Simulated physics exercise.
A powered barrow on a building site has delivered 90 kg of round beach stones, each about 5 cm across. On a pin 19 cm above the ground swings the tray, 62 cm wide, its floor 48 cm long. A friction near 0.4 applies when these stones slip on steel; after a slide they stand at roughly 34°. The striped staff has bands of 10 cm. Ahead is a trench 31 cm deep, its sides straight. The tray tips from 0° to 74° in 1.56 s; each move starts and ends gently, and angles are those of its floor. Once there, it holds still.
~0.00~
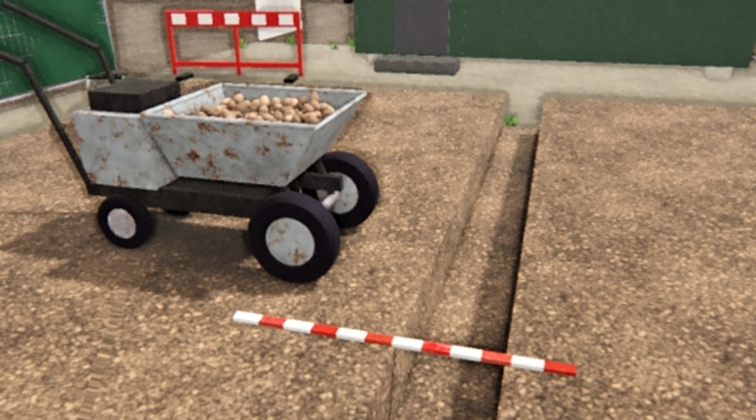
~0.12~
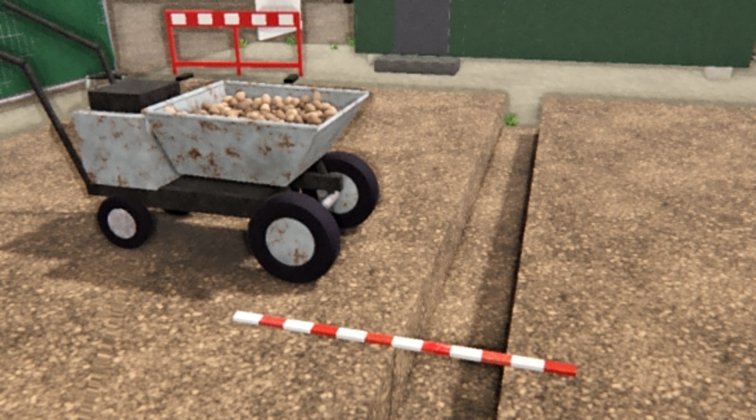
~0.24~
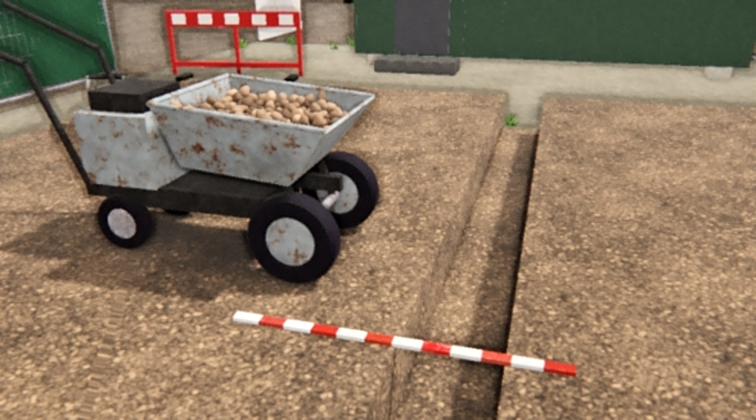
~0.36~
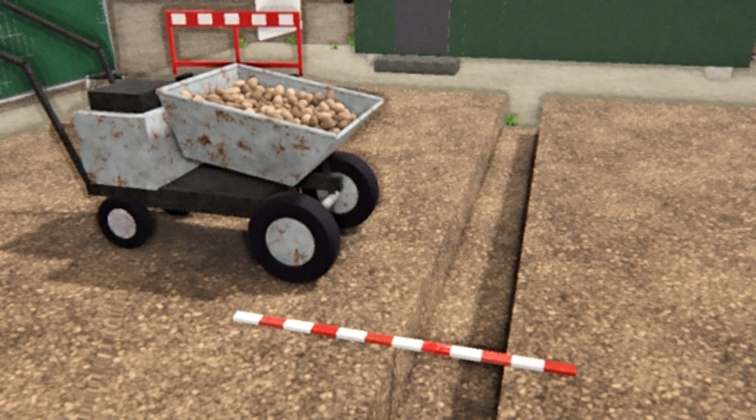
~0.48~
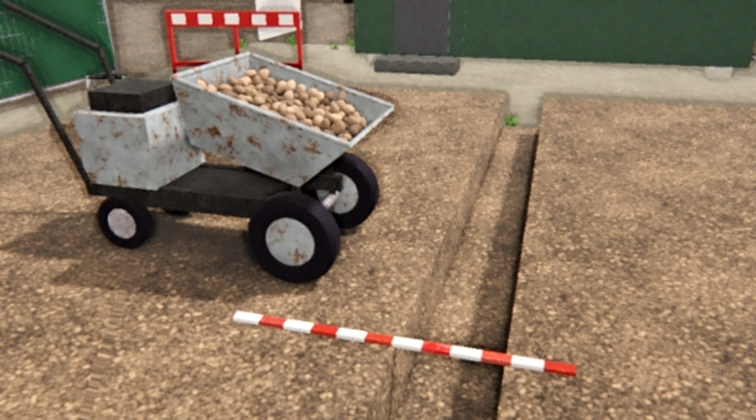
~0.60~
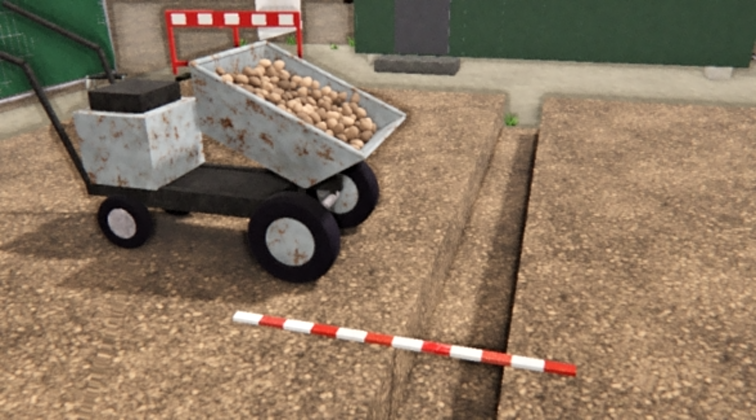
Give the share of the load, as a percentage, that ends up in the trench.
100 %.
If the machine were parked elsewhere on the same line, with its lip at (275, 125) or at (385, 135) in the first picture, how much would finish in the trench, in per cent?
That gives roughly 85 per cent and roughly 40 per cent.
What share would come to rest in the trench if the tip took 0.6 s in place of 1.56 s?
It would come to roughly 85 per cent.
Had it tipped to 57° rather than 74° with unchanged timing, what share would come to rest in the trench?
Then close to 65 per cent.
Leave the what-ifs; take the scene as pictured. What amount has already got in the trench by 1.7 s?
Close to 65 per cent has got there by then.
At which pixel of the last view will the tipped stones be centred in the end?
Resting centre: About (476, 322).
After 1.2 s the floor is at 62°; 98 % in the tray, 2 % in the trench; the foremost stones are at (441, 199).
After 1.7 s the floor is at 74°; 37 % in the tray, 63 % in the trench; the foremost stones are at (509, 316).
After 2.0 s the floor is at 74°; 12 % in the tray, 88 % in the trench; the foremost stones are at (509, 323).
After 4.0 s the floor is at 74°; 0 % in the tray, 100 % in the trench; the foremost stones are at (509, 320).
